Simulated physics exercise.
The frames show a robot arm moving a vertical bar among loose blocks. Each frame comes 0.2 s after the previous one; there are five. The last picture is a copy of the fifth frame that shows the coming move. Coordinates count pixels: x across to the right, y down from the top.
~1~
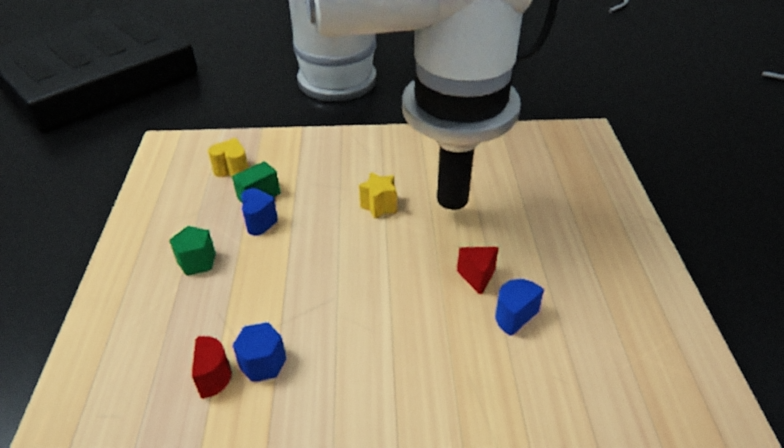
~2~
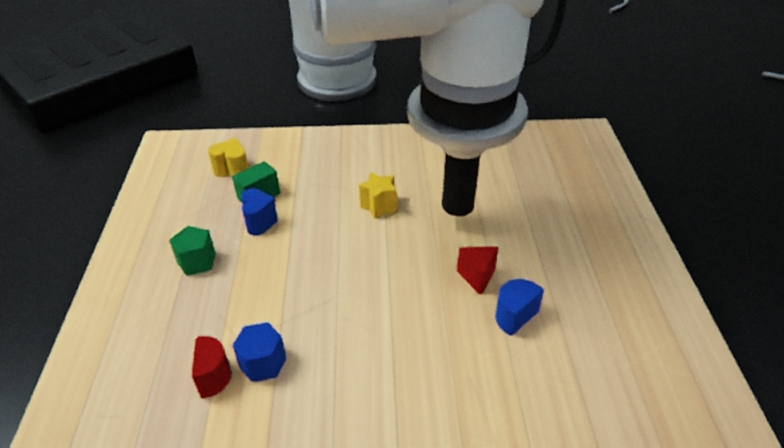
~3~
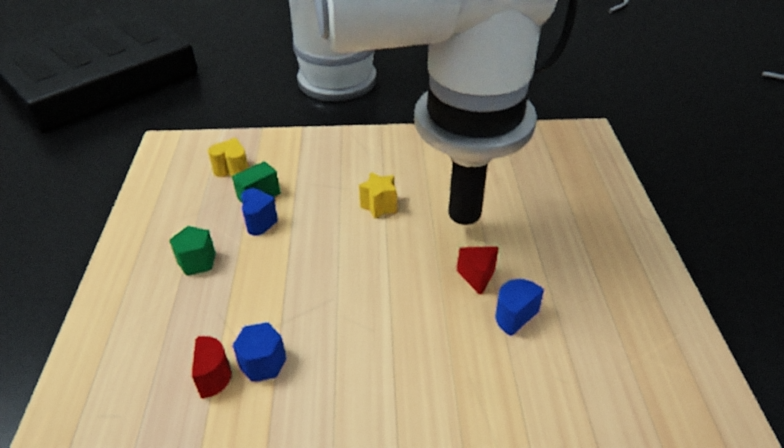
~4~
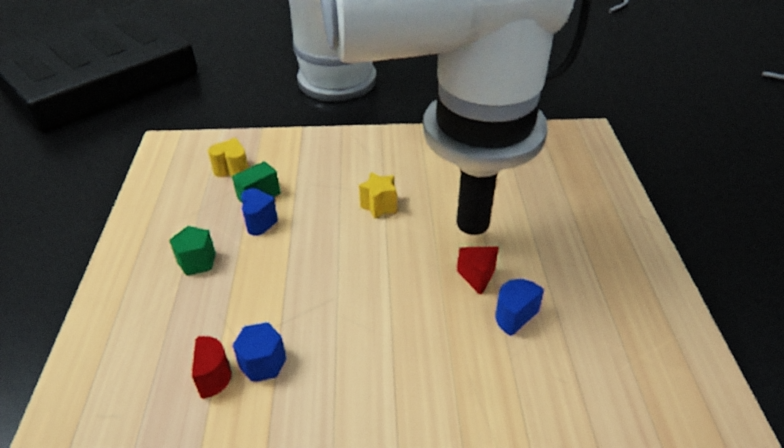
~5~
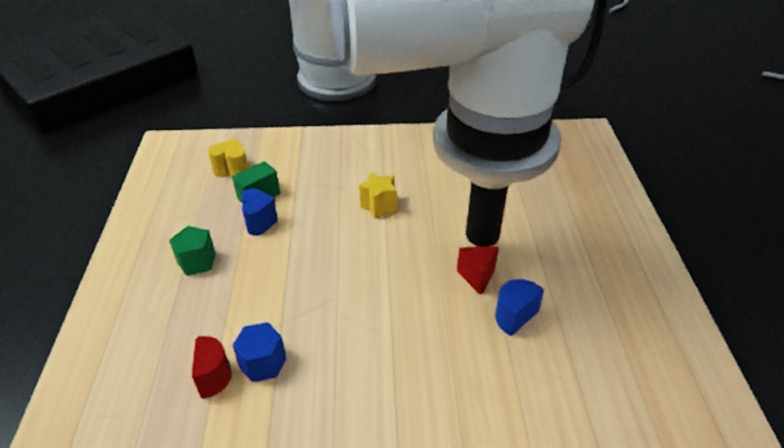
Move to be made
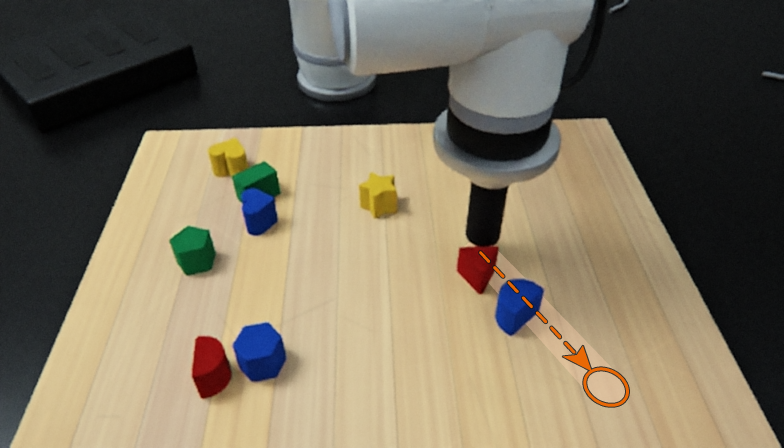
The footage shows a robot arm above a wooden board of loose red, blue, green and yellow blocks, moving its vertical black bar a short way down and right toward a red three-sided block while the blocks stay still.
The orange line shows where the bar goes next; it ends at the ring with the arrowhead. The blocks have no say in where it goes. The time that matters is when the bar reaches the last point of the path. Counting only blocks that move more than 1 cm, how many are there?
Of all the blocks, two travel more than a centimetre.
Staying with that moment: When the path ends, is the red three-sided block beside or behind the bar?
Yes, that is how it ends up.
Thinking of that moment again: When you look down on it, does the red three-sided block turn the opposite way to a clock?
That would be a no.
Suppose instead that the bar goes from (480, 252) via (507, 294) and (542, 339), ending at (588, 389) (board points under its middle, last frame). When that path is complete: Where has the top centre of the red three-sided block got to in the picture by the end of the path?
About (482, 281).
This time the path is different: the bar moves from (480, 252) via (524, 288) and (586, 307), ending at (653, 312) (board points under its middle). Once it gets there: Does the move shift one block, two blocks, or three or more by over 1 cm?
That push would leave one block displaced by more than about 1 cm.
The drawn path runs from (480, 252) to (606, 387).
On the path given first. One third of the way, bar at (521, 276); red three-sided block at (487, 271), turned 60° clockwise; blue half-round block at (521, 298).
Two thirds of the way, bar at (564, 321); red three-sided block at (487, 271), turned 60° clockwise; blue half-round block at (531, 325), turned 85° clockwise.
At the end, bar at (613, 372); red three-sided block at (487, 271), turned 60° clockwise; blue half-round block at (531, 325), turned 85° clockwise.
